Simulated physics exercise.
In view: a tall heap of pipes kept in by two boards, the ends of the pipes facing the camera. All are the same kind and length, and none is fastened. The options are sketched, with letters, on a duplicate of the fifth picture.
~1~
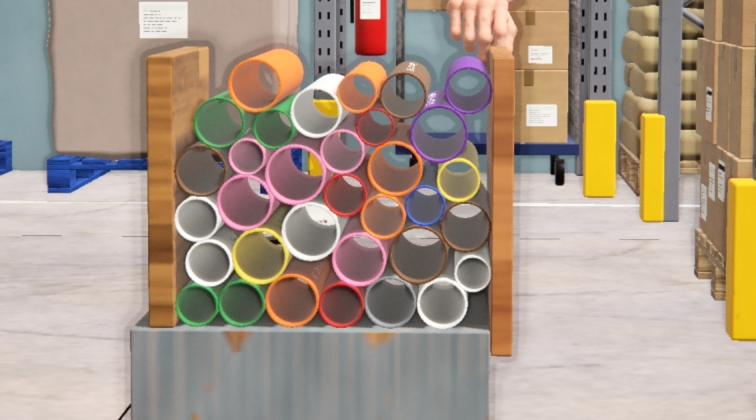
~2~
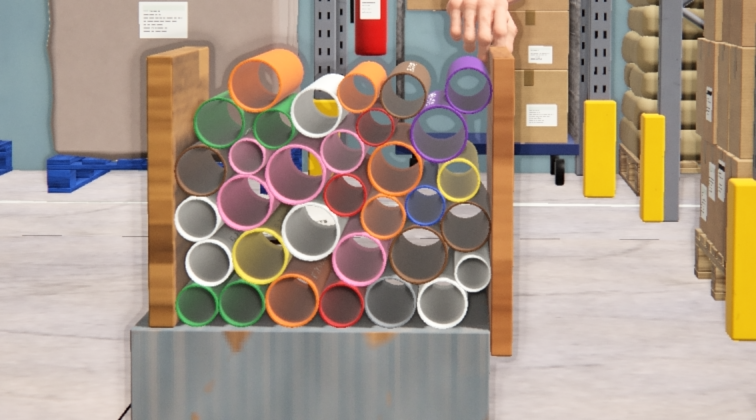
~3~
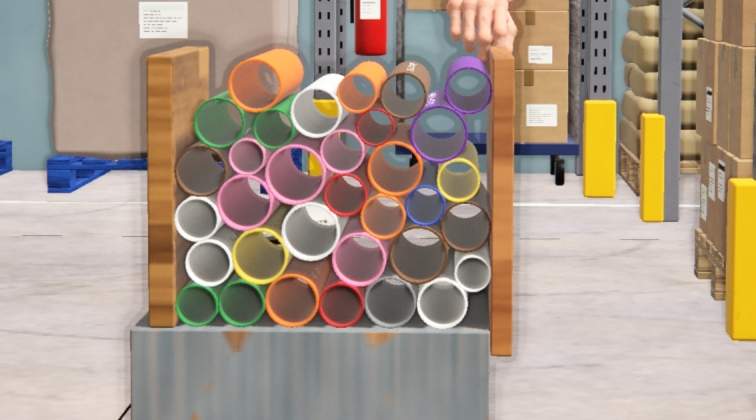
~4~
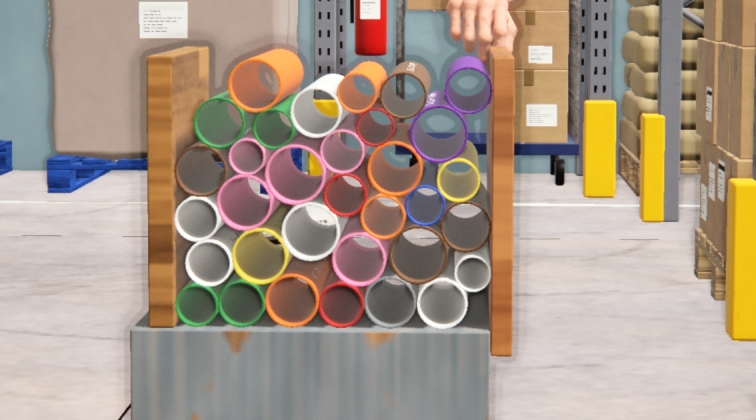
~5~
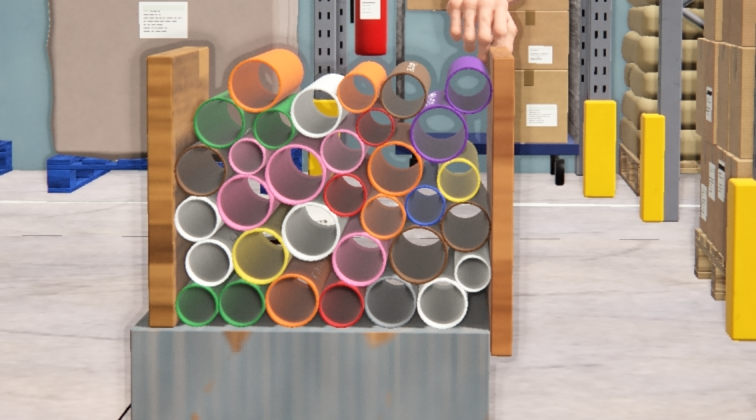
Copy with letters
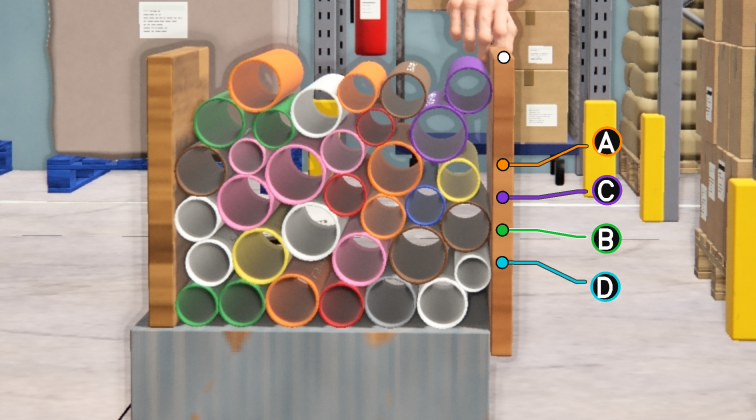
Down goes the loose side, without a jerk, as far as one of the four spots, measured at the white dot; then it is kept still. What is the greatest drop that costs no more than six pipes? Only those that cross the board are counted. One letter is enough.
Stop at B.
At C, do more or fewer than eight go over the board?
At C, fewer than eight.
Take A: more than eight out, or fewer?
Fewer than eight.
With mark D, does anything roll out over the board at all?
Yes.
On the marked copy, A at (503, 165); B at (502, 230); C at (502, 198); D at (502, 263); the white dot at (504, 57).
Taking B. A third of the way, top of the board (492, 136).
Two thirds of the way, top of the board (492, 225).
When it is over, top of the board (492, 229), four out over the board.
As for the rest, A none out over the board; C one out over the board; D more than six out over the board.
